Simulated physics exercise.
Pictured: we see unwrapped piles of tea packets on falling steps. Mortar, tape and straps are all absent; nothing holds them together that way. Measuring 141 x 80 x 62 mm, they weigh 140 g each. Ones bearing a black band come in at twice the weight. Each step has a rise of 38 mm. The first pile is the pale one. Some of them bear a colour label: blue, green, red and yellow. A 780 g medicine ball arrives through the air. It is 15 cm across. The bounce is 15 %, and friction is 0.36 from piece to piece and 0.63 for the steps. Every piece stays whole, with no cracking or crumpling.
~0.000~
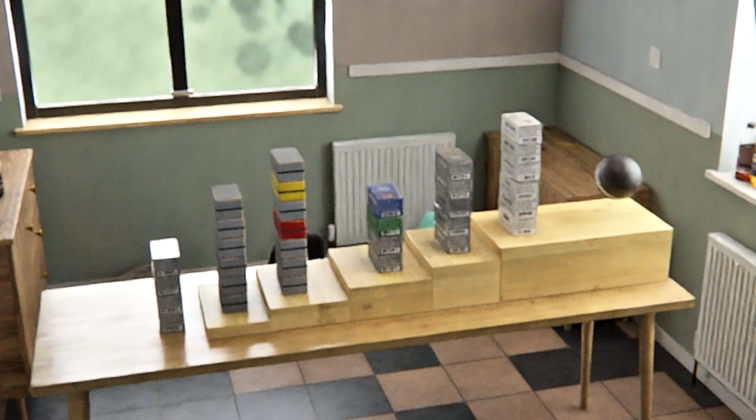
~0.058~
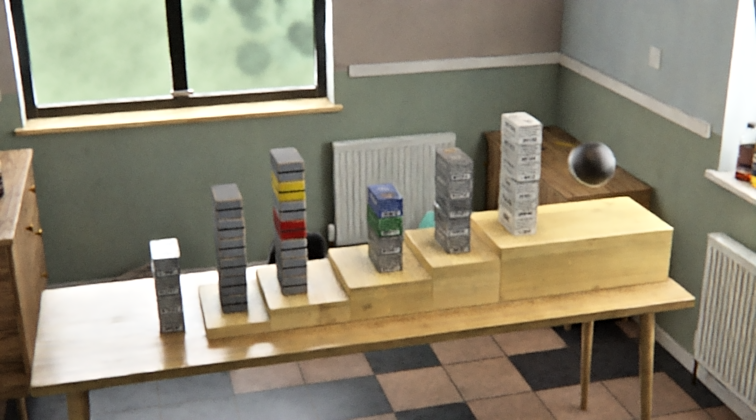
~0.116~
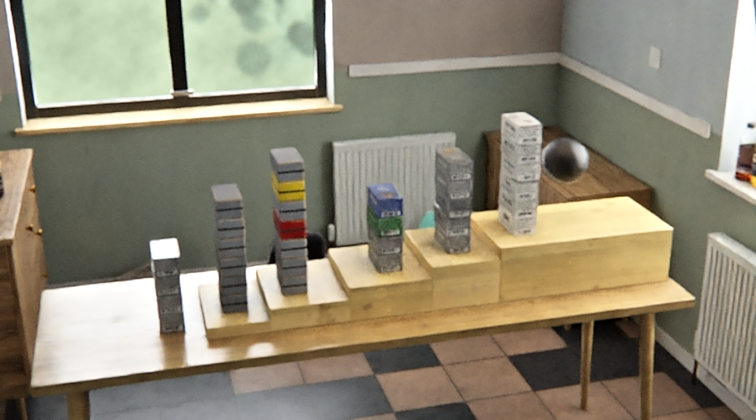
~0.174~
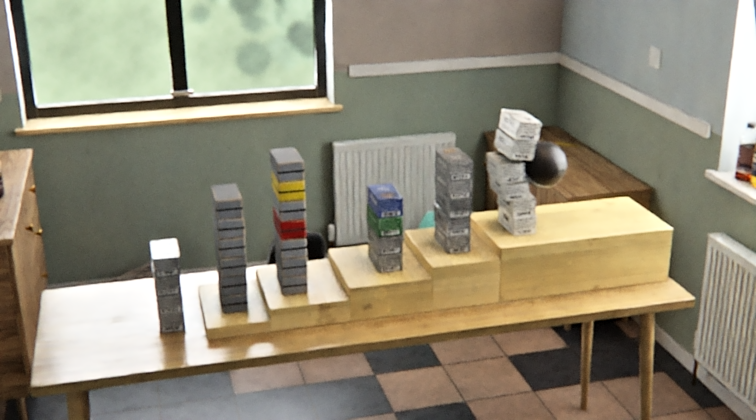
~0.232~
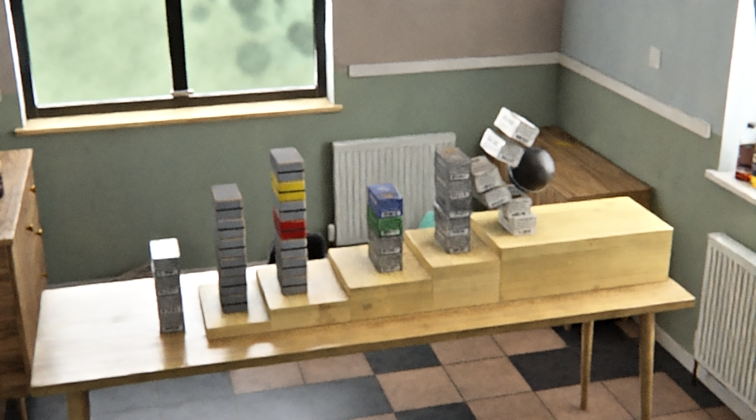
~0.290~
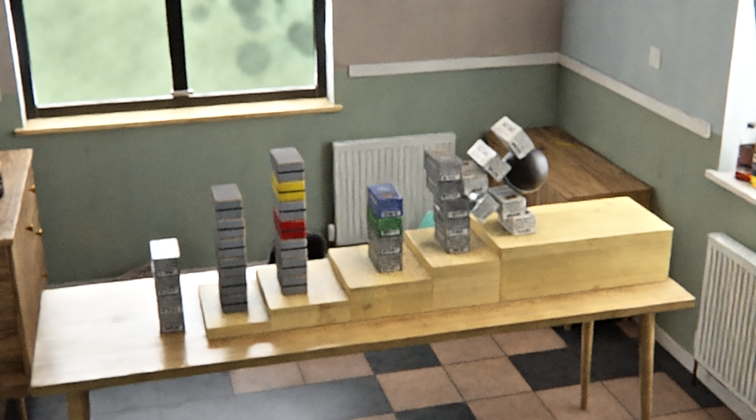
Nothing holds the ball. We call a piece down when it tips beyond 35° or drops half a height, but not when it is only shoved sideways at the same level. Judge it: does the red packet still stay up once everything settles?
Once it settles, the piece is still up.
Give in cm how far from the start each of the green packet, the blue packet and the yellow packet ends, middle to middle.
The green one ends 26 cm from its start, the blue one 26 cm and the yellow one 0 cm.
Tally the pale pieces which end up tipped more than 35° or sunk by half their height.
That makes 5 in all.
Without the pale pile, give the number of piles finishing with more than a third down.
By my count, 2.
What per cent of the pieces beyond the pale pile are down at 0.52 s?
10 percent by then.
By 0.52 s, 4 of the pale pile down; 2 of the 26 other packets down; red packet unmoved; blue packet moved 18 mm.
By 1.00 s, 4 of the pale pile down; 9 of the 26 other packets down; red packet unmoved; blue packet tilted 55°, 10 cm lower.
When it is over (2.8 s), 5 of the pale pile down; 9 of the 26 other packets down; red packet moved 7 mm; green packet on its side; blue packet 14 cm lower. In pixels of the last frame, middles, red packet near (287, 222), green packet near (321, 274).
